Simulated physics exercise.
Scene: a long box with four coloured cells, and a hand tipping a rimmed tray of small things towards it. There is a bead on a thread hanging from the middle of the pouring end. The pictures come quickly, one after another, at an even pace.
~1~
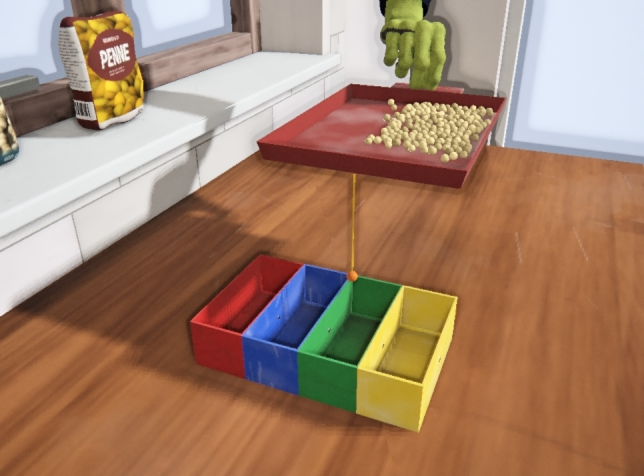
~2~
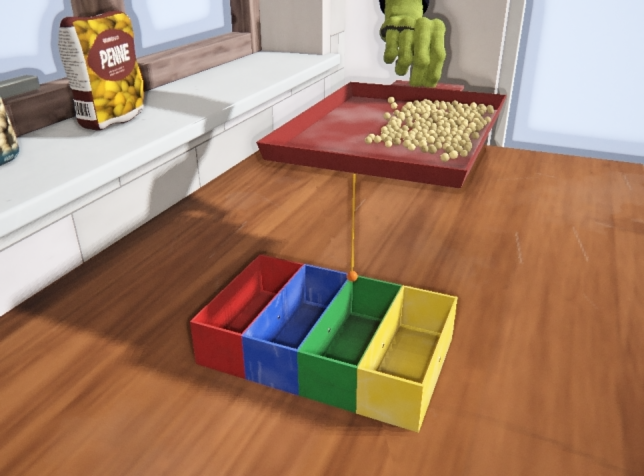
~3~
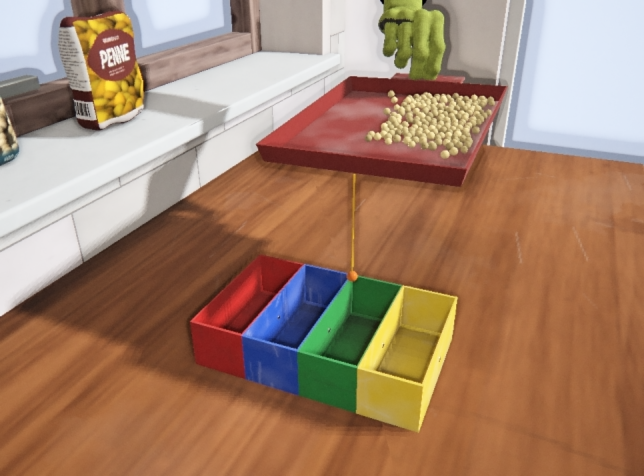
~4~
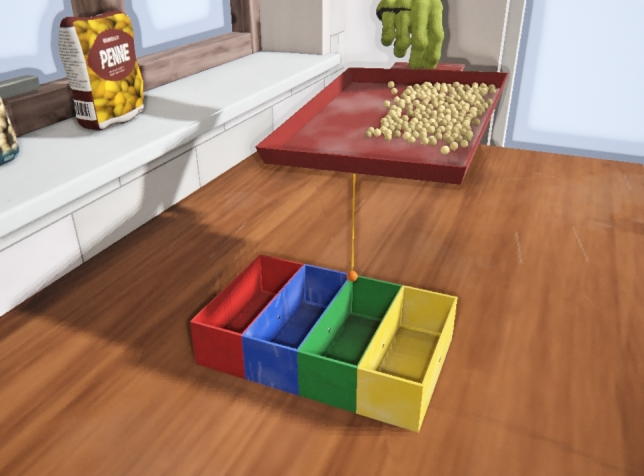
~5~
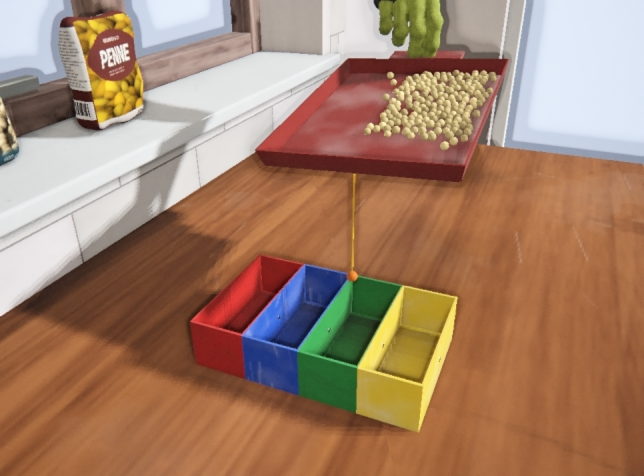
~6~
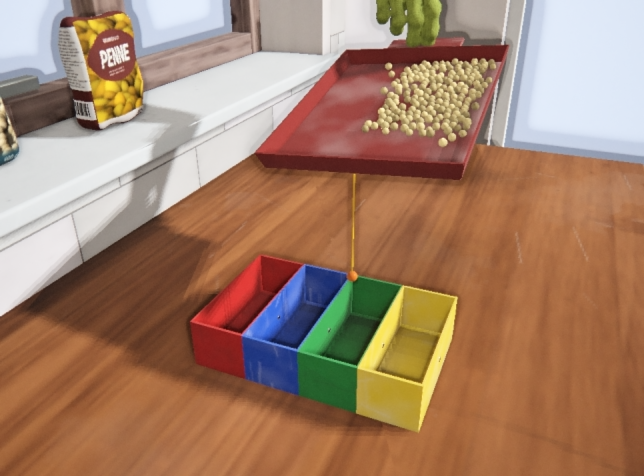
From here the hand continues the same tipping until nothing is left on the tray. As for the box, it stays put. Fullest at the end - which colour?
Red cell.
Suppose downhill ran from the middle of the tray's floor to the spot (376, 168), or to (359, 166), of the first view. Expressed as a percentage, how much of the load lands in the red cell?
The first try gives close to 0 per cent, the second close to 10 per cent.
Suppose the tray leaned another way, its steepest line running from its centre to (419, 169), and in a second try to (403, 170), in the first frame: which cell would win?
The cell in yellow; the cell in yellow.
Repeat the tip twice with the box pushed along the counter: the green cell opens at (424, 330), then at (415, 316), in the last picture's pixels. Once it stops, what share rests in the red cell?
Close to 10 in a hundred, then close to 20 in a hundred.
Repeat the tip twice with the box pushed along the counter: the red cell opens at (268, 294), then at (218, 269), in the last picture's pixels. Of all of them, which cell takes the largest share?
Result 1: The red cell; result 2: Blue.
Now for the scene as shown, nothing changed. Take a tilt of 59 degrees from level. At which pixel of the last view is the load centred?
Somewhere about (306, 159).
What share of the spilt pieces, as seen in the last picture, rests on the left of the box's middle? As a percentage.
About 100 %.
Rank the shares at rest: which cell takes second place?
Blue.
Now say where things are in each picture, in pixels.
In the first frame, corners of the pouring end at (263, 141) and (462, 168), level; middle of the load at (441, 125), soya beans; bead on its thread at (352, 276); red cell at (218, 346); blue cell at (271, 361); green cell at (327, 377); yellow cell at (389, 395).
In the second frame, corners of the pouring end at (263, 141) and (462, 167), level; middle of the load at (441, 123).
In the third frame, corners of the pouring end at (262, 143) and (462, 166), tipped barely, lowest at the left corner; middle of the load at (441, 117).
In the fourth frame, corners of the pouring end at (262, 145) and (461, 164), tipped a little, lowest at the left corner; middle of the load at (442, 109).
In the fifth frame, corners of the pouring end at (261, 148) and (460, 162), tipped a little, lowest at the left corner; middle of the load at (441, 100).
In the sixth frame, corners of the pouring end at (261, 150) and (460, 160), tipped a little, lowest at the left corner; middle of the load at (440, 92); red cell at (218, 346); blue cell at (271, 361); green cell at (327, 377); yellow cell at (389, 395).
Soon, tray tipped steeply; most on the tray; a small part in the red cell; a stray few in the blue cell; a small part falling or outside the box.
A while on, tray tipped right over; a small part on the tray; about half in the red cell; a small part in the blue cell; a stray few in the green cell; about a quarter falling or outside the box.
Towards the end, tray tipped past a quarter turn; most in the red cell; about a quarter in the blue cell; a stray few in the green cell; a small part falling or outside the box.
Finally, tray tipped past a quarter turn; most in the red cell; about a quarter in the blue cell; a stray few in the green cell; none in the yellow cell; a small part outside the box.
